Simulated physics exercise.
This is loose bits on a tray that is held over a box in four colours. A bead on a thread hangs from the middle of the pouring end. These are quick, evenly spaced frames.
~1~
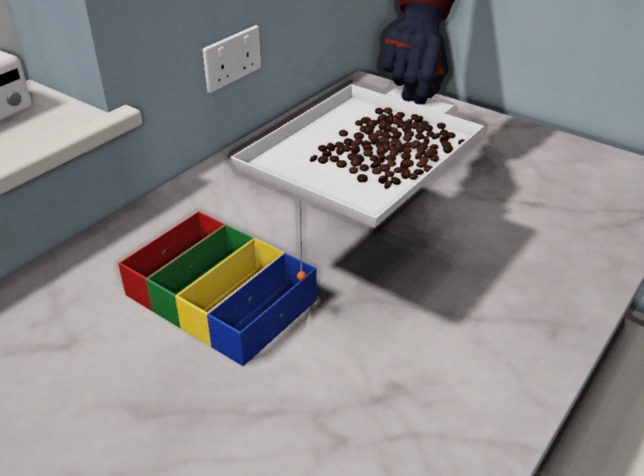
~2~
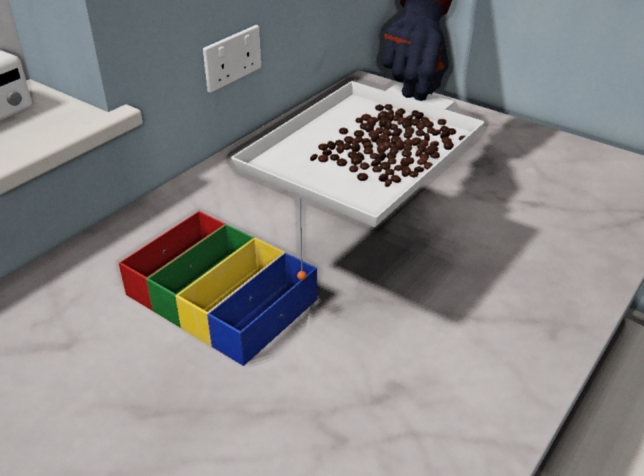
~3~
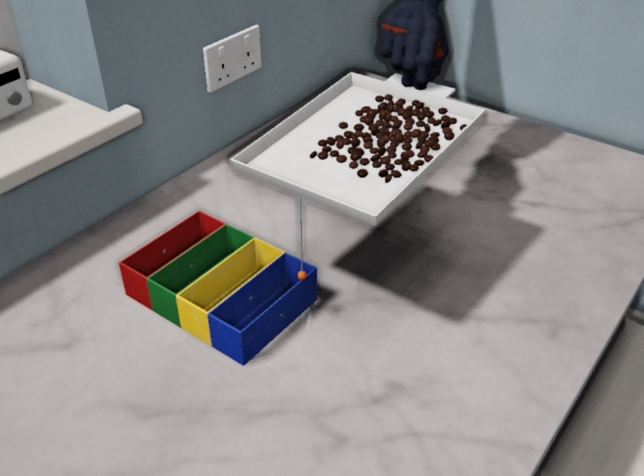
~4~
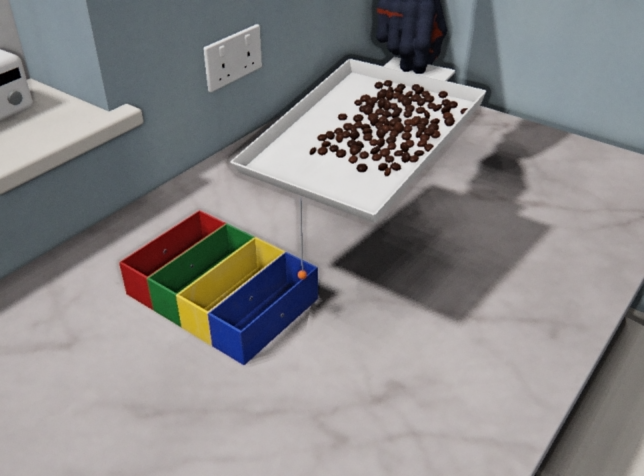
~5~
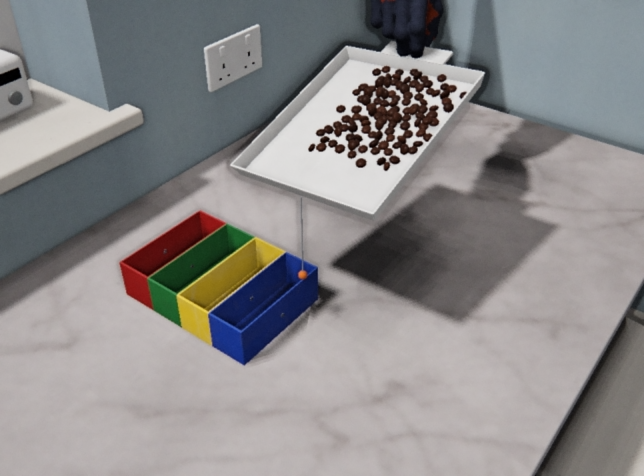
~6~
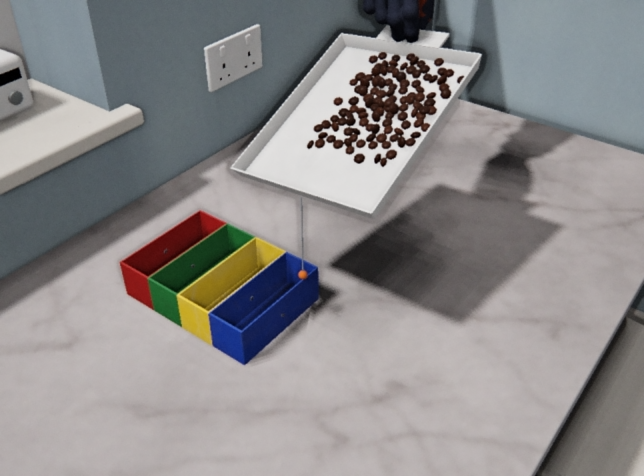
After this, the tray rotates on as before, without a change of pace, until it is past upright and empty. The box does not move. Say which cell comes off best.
The yellow one ends fullest.
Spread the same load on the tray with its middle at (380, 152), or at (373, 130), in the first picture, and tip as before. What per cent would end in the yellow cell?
Near 50 % and 60 %.
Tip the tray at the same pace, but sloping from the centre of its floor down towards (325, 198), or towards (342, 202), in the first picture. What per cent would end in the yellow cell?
In turn 0 and 0 in a hundred.
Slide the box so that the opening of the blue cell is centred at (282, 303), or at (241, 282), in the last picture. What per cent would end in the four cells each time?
Near 90 % and 70 %.
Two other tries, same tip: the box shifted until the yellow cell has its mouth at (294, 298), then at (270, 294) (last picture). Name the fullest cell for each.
The first try: The cell in red. The second: Green.
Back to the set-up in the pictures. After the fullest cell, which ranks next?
The runner-up: Blue.
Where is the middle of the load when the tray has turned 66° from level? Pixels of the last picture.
Around (270, 178).
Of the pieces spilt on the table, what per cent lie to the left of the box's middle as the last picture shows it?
Roughly 30 in a hundred.
Shortly afterwards, tray tipped steeply; the bulk on the tray; a little falling or outside the box.
Next, tray tipped past a quarter turn; a little on the tray; near a third in the yellow cell; near a quarter in the blue cell; a little in the green cell; near a quarter falling or outside the box.
Some moments later, tray tipped past a quarter turn; near half in the yellow cell; near a quarter in the blue cell; a little in the green cell; near a quarter falling or outside the box.
In the end, tray tipped past a quarter turn; near half in the yellow cell; near a quarter in the blue cell; a little in the green cell; none at all in the red cell; near a quarter outside the box.
